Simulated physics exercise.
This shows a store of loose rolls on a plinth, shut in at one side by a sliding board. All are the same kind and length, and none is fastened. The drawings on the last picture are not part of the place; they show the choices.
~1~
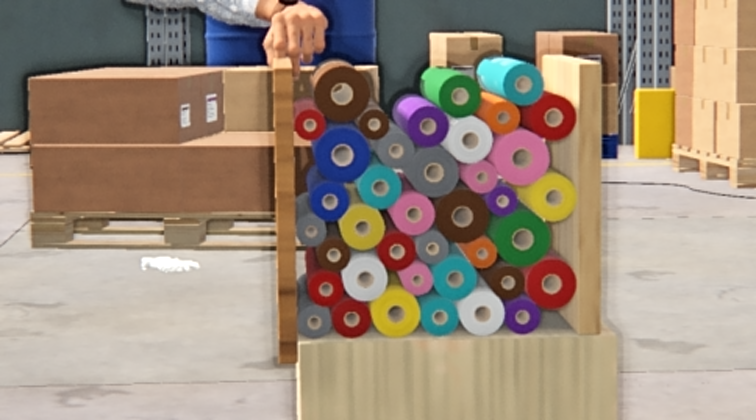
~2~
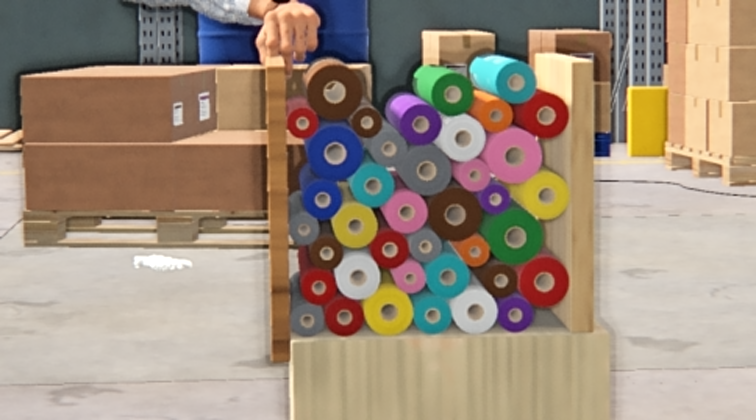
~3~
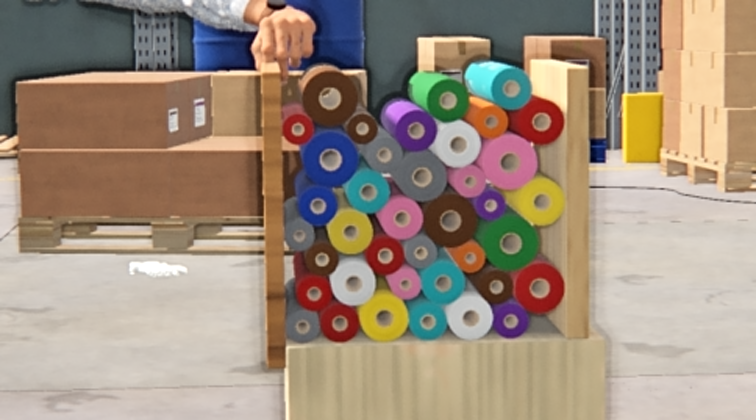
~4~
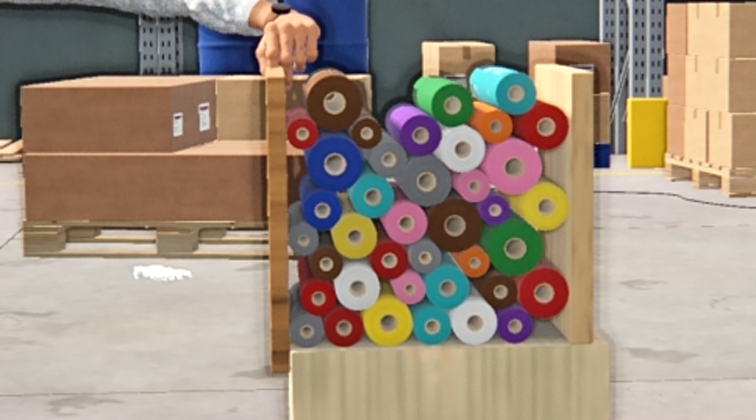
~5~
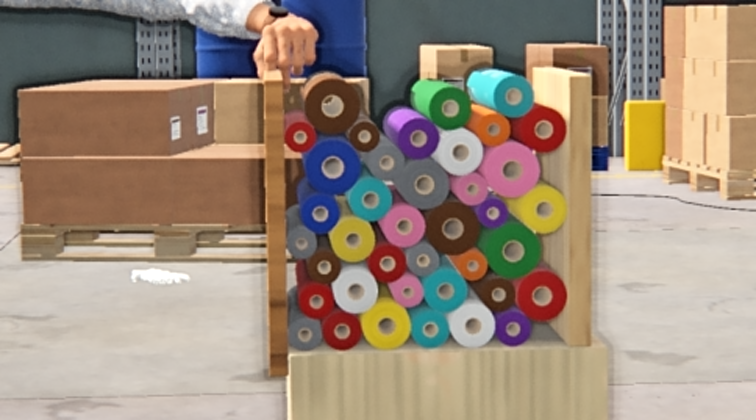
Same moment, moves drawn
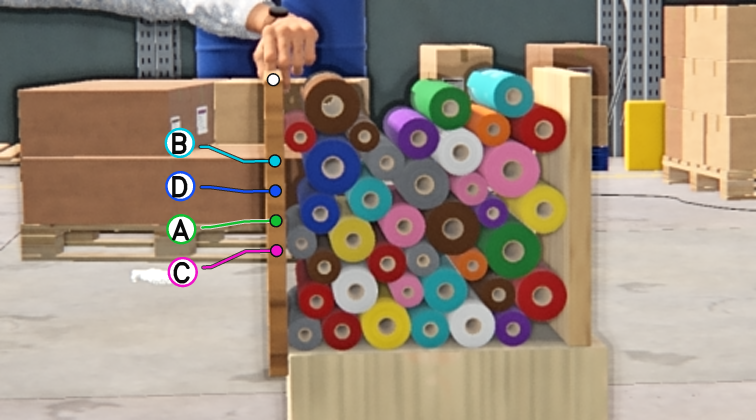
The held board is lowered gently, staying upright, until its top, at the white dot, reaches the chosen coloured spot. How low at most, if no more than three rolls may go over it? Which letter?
The lowest mark that will do is C.
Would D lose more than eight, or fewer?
Fewer than eight.
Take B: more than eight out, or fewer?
Fewer than eight.
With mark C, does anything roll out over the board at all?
At C: Yes.
On the copy, A at (276, 221); B at (275, 161); C at (276, 250); D at (275, 191); the white dot at (273, 80).
On C. First, top of the board (285, 155).
Then, top of the board (286, 242).
Finally, top of the board (286, 249), two out over the board.
By contrast, A two out over the board; B none out over the board; D one out over the board.
